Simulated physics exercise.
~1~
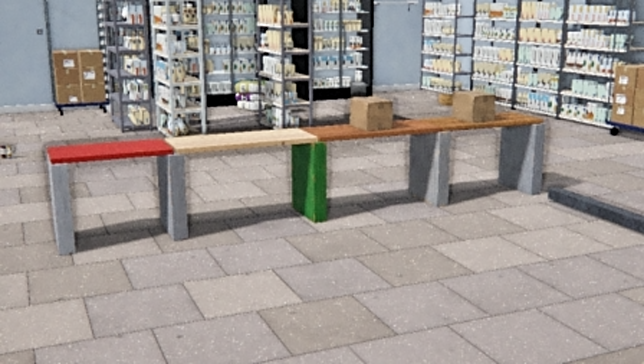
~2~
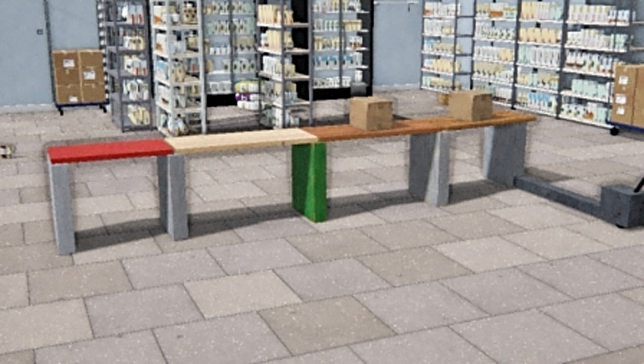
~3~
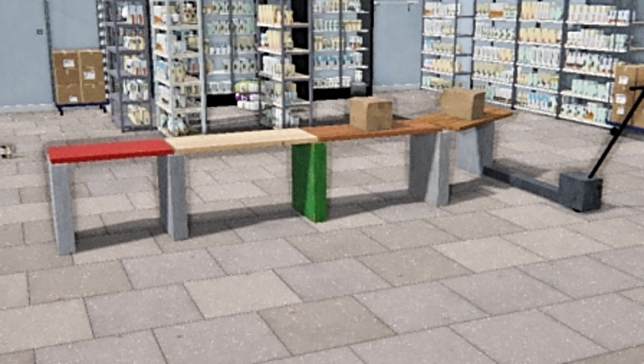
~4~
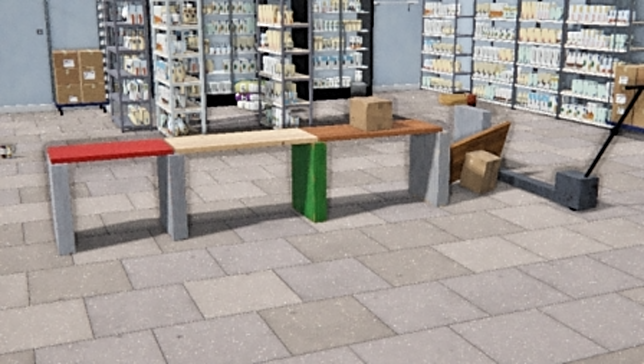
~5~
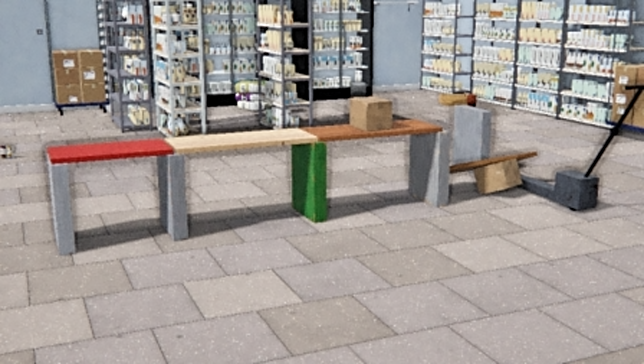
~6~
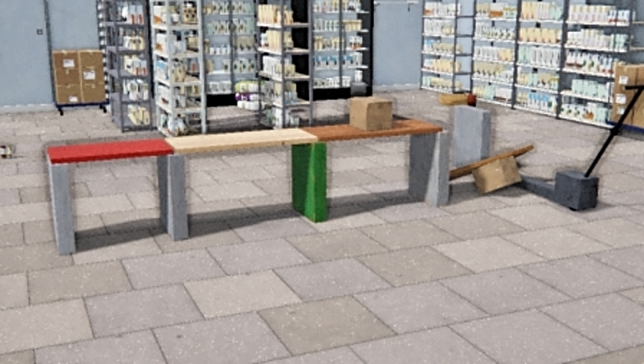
In this clip, a low jack slides in from the right against the end upright of a long row of boards on grey and green supports, and the rightmost board drops with one carton, both ending tilted near the floor while the red board and green upright stay put.
